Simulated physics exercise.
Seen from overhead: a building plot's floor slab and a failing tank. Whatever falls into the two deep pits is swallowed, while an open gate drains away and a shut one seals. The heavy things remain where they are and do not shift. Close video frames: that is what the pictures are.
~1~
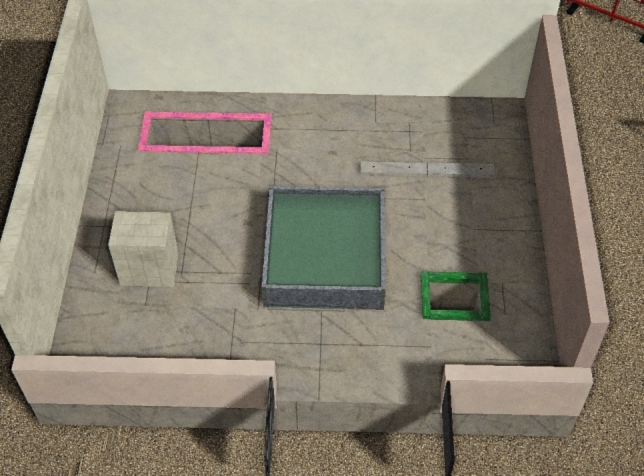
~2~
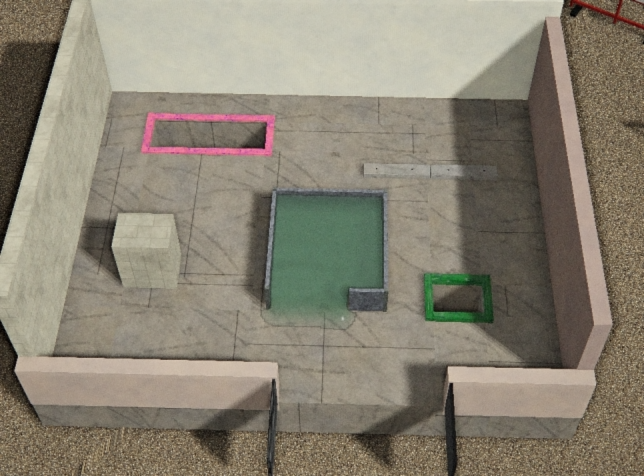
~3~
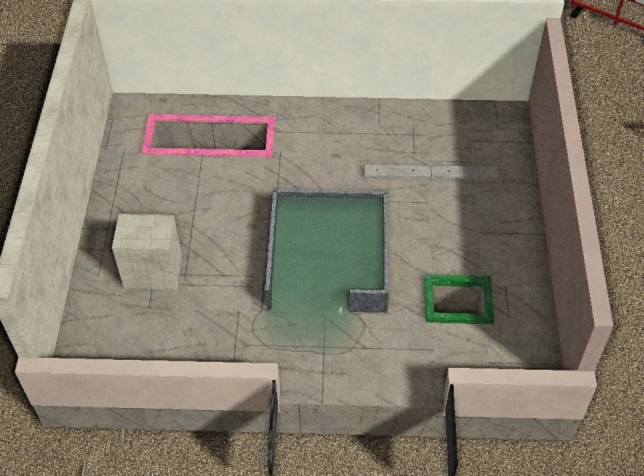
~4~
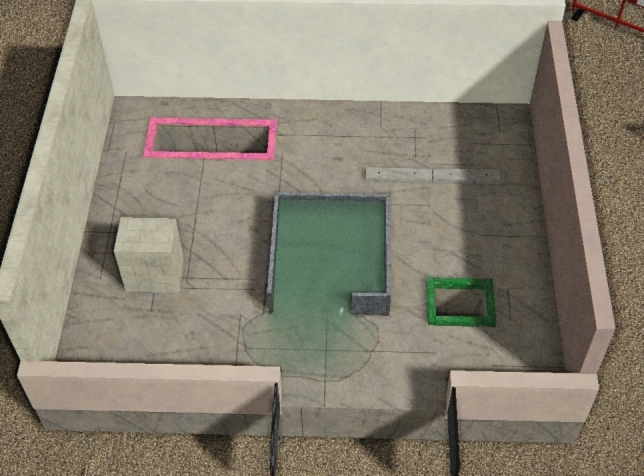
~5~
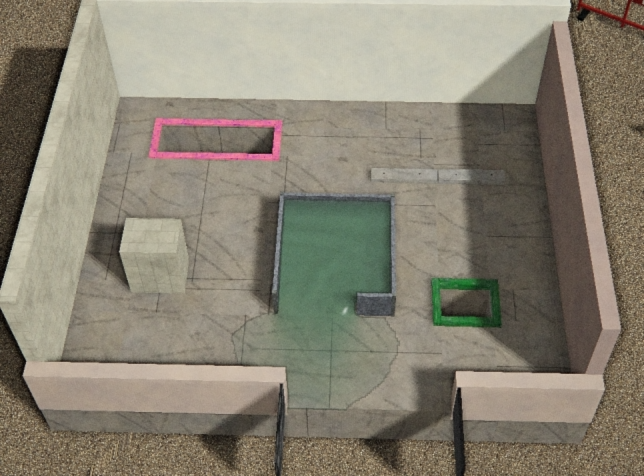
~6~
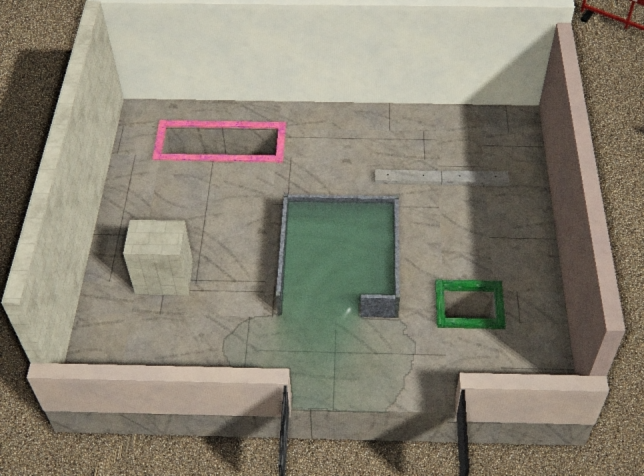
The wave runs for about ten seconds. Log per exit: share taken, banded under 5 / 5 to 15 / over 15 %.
The gate gets a sizeable chunk - beyond fifteen per cent; the green pit gets a mere sliver - short of five per cent; the pink pit gets a mere sliver - short of five per cent.
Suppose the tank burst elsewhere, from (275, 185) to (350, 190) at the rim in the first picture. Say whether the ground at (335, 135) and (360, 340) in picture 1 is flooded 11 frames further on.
In turn: Wet, clear.
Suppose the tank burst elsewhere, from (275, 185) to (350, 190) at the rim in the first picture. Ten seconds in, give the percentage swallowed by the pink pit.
Share to the pink pit: 12 in a hundred.
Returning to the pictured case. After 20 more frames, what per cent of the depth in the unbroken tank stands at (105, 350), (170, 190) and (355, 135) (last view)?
The depth comes out near 10, 0 and 0 per cent.
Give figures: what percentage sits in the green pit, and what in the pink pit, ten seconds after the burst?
I'd put them at roughly 0 and 0 per cent respectively.
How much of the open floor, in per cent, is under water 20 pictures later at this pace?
My guess is around 20 in a hundred.
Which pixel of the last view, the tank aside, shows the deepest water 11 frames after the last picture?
Near (279, 383).
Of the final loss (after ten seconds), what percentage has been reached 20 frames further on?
About 60 per cent.
A moment on, water covers 10 % of the floor; the gate 9 %, the green pit 0 %, the pink pit 0 %.
Next, water covers 15 % of the floor; the gate 20 %, the green pit 0 %, the pink pit 0 %.
Then, water covers 20 % of the floor; the gate 33 %, the green pit 0 %, the pink pit 0 %.
Later, water covers 30 % of the floor; the gate 45 %, the green pit 0 %, the pink pit 0 %.
In the end, water covers 40 % of the floor; the gate 54 %, the green pit 0 %, the pink pit 0 %.
